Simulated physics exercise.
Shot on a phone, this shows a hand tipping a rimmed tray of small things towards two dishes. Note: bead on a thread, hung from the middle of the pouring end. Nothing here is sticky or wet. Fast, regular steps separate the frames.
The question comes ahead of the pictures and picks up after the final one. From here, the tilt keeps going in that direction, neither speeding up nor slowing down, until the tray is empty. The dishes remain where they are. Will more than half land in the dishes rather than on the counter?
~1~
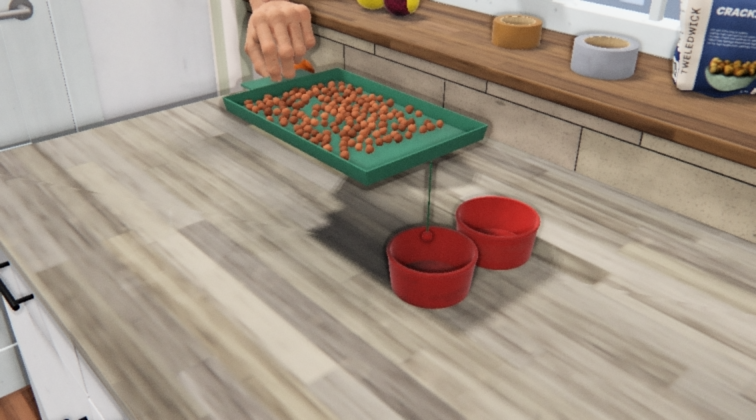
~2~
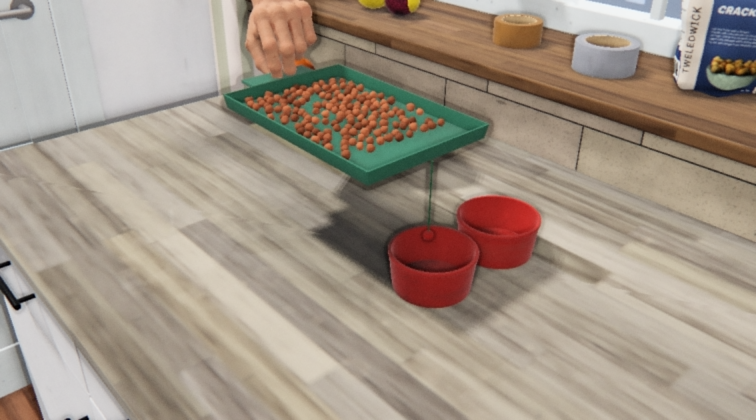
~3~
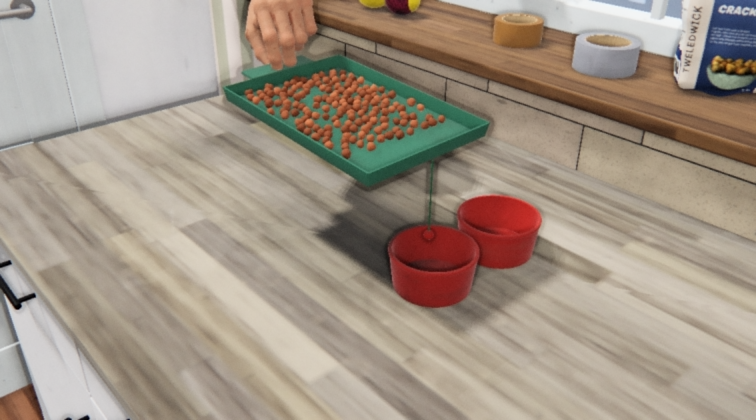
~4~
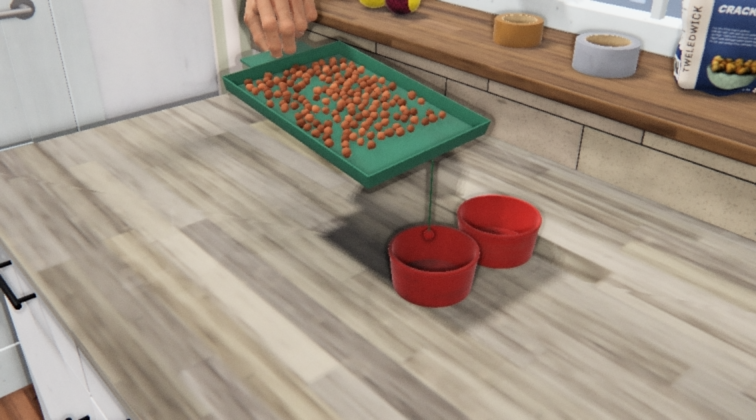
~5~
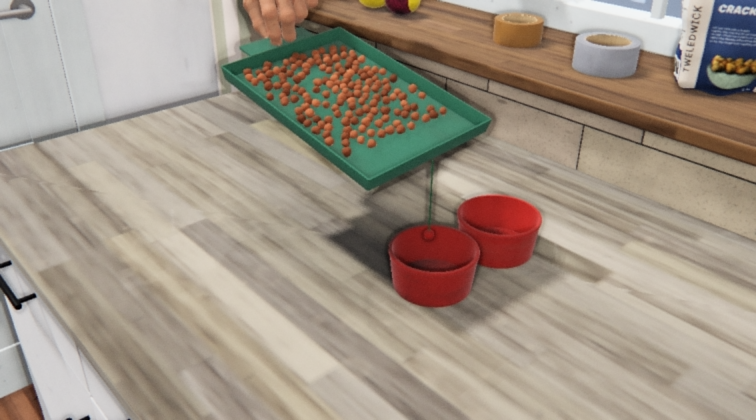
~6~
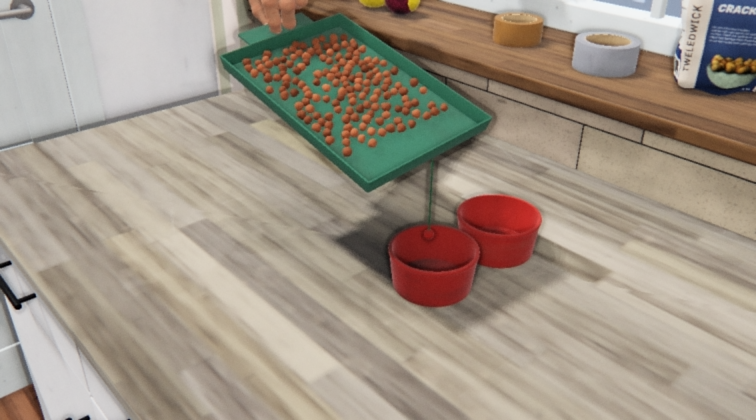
No.
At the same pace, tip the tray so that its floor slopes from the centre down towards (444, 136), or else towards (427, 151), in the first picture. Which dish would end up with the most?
Result - first place: The right side, second place: The left side.
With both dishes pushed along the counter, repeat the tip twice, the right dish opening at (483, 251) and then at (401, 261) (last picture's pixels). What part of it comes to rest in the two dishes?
Roughly 70% the first time and 60% the second time.
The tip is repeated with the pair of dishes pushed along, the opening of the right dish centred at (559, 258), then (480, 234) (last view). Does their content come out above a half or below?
Well, not up to half at the first spot and in excess of half at the second.
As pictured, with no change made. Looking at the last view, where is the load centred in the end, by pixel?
(392, 334).
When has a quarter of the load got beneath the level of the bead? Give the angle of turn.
Roughly 95°.
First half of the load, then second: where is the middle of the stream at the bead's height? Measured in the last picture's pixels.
I'd place the first part at (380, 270) and the rest at (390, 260).
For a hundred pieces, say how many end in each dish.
Left 10 %, right 0 %.
Soon after the last picture, tray tipped steeply; nearly all on the tray; a stray few outside both; a small part in the air.
A little later, tray tipped right over; about half on the tray; a stray few in the left dish; about a quarter outside both; about a quarter in the air.
Later still, tray tipped past a quarter turn; a small part in the left dish; nearly all outside both.
At rest, tray tipped past a quarter turn; a small part in the left dish; none in the right dish; nearly all outside both.
